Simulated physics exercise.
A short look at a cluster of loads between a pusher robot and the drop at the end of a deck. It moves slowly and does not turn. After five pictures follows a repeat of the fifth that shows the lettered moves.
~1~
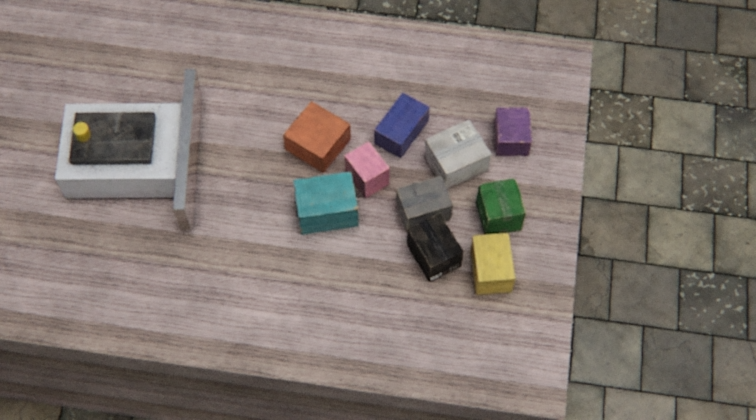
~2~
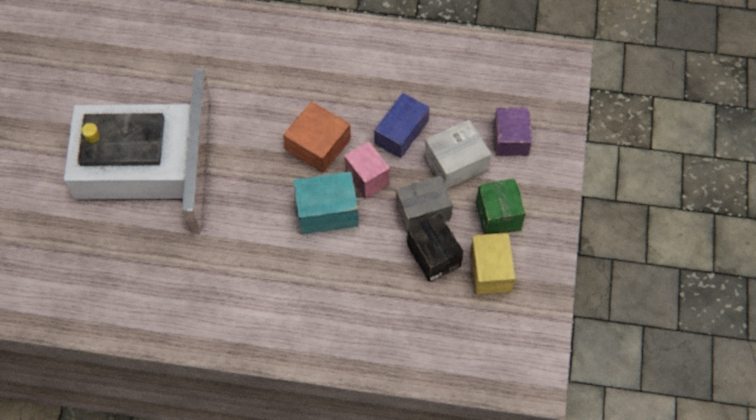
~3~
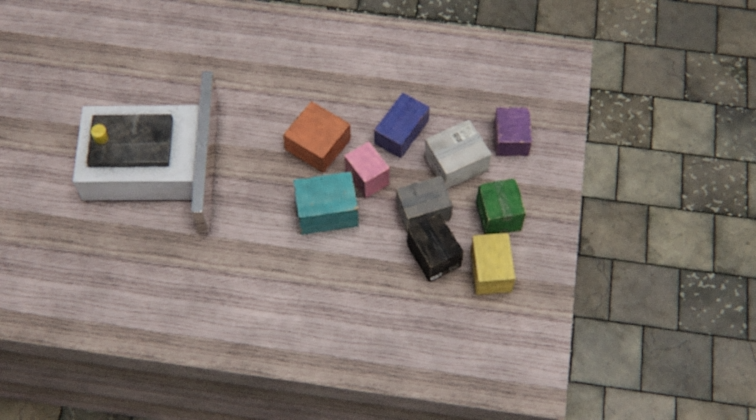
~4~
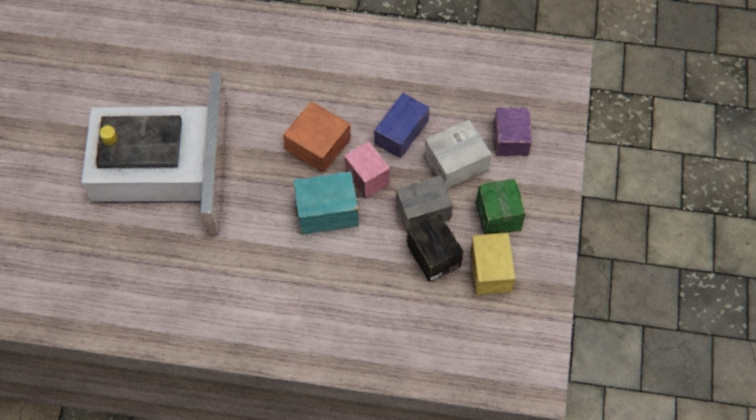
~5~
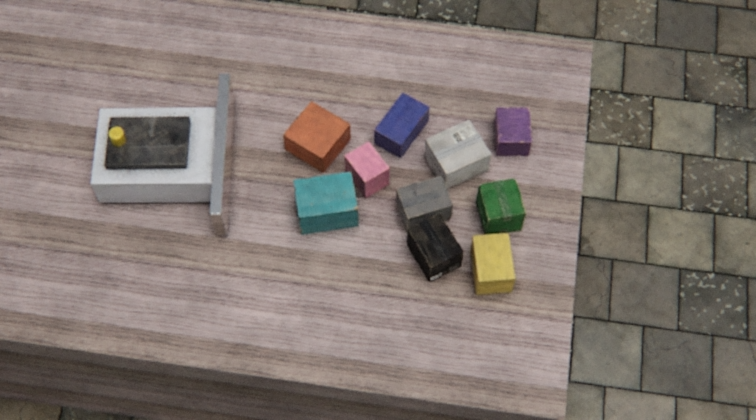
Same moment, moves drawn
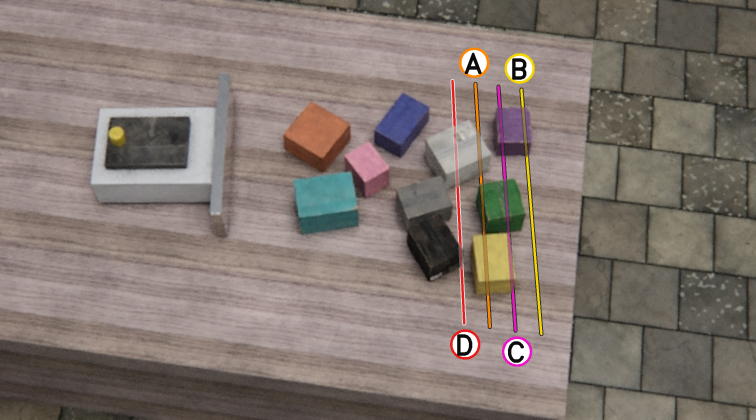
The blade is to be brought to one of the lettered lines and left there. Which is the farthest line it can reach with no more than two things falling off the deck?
No third one falls up to A.
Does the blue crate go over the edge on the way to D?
No.
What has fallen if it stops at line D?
The green parcel.
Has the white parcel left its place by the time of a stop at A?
Yes.
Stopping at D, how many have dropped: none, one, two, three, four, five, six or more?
By then, one.
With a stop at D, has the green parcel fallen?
Yes.
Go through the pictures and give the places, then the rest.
Blue crate (401, 125); purple crate (513, 132); green parcel (500, 207), in the first picture.
Robot (128, 138); pink crate (368, 170), in the second picture.
Robot (137, 140); yellow crate (492, 264), in the third picture.
Robot (146, 141); black box (435, 248), in the fourth picture.
Robot (154, 142); grey box (425, 204); blue crate (401, 125); purple crate (513, 132), in the fifth picture.
On the marked copy, A at (482, 199); B at (531, 205); C at (507, 202); D at (458, 195).
Following A. Soon after the start, robot (247, 154); orange crate (348, 130); turquoise crate (349, 209).
Later, robot (340, 166); green parcel (541, 211); purple crate (519, 132).
In the end, robot (414, 176); purple crate over the edge; green parcel over the edge; two fallen.
As for the rest, B drops six; C drops three; D is within the limit but short.
